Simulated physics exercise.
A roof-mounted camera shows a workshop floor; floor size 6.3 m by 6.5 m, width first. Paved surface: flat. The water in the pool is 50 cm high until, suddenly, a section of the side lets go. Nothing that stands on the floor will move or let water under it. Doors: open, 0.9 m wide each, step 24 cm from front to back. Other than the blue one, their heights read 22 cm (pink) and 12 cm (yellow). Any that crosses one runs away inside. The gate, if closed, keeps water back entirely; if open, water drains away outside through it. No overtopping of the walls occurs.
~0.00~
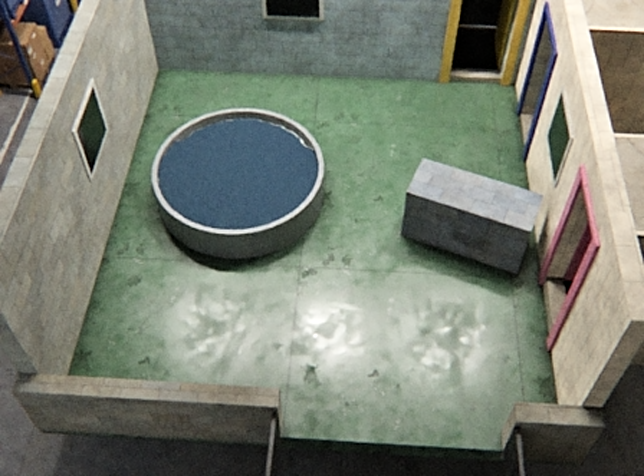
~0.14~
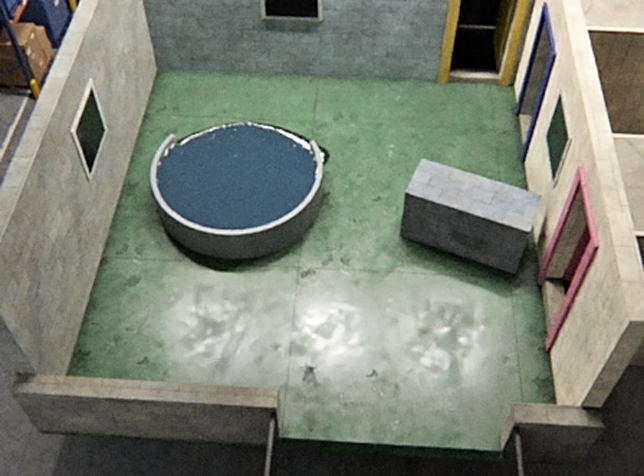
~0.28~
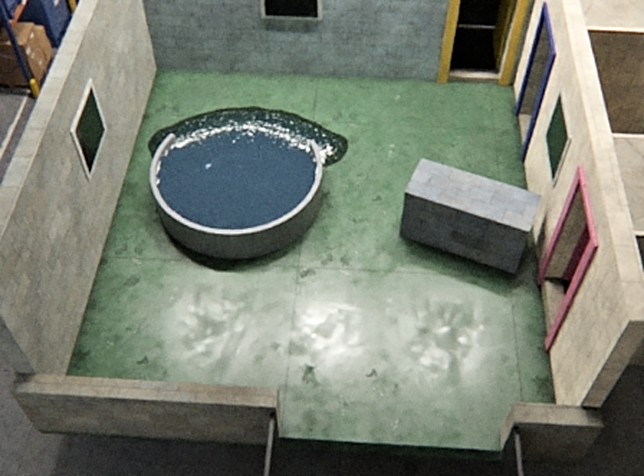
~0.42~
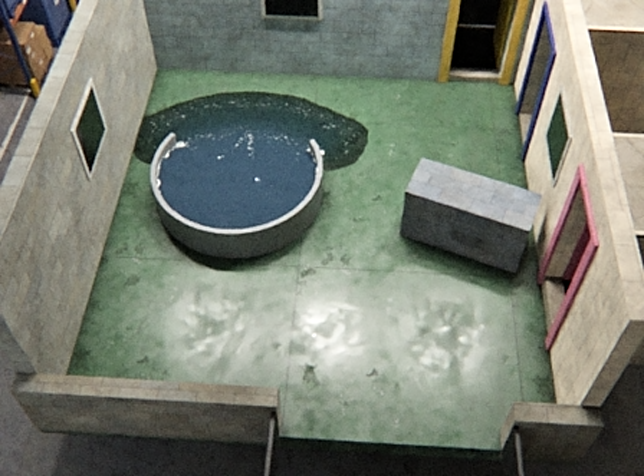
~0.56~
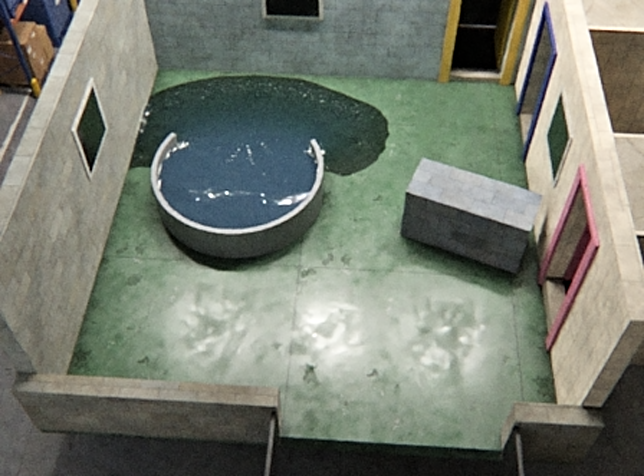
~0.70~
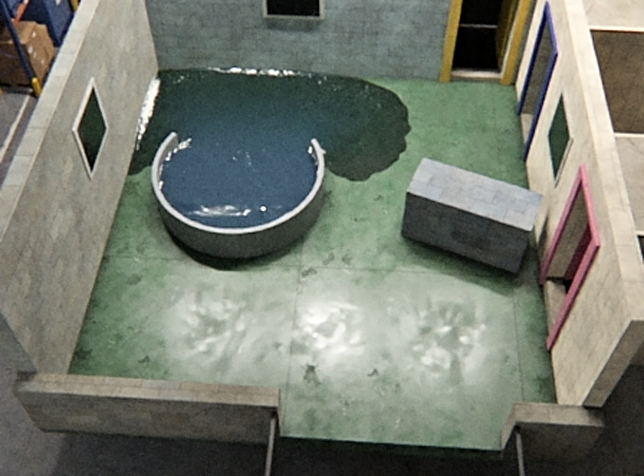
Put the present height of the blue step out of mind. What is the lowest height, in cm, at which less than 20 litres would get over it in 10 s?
About 13.5 cm.
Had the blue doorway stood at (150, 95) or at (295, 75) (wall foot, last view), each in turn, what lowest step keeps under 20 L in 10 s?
22 and 24 cm.
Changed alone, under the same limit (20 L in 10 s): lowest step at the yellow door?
Yellow: 12.0 cm.
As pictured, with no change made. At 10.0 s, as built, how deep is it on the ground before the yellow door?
8.5 cm.
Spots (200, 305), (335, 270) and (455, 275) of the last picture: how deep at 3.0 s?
0, 0 and 0 cm, respectively.
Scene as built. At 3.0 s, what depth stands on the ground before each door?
Pink door 0 cm, blue door 13 cm, yellow door 10 cm.
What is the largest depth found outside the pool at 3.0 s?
About 26 cm at most.
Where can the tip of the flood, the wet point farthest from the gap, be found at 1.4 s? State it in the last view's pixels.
(476, 82).
After 1.4 s water covers 25 % of the floor, deepest (36 cm) near (159, 68); it has not reached the blue door.
After 3.0 s water covers 35 % of the floor, deepest (26 cm) near (159, 68); 13 cm at the blue door, 3 litres in over its 6 cm step.
After 10.0 s water covers 90 % of the floor, deepest (14 cm) near (301, 75); 9 cm at the blue door, 169 litres in over its 6 cm step.
At the blue door as built, the water arrived by 2.4 s and peaked near 17 cm at 4.2 s.
With a step of 12 cm, 35 litres would have come in within the 10 s; with 16 cm, 5 litres. So under 20 litres takes about 13.5 cm.
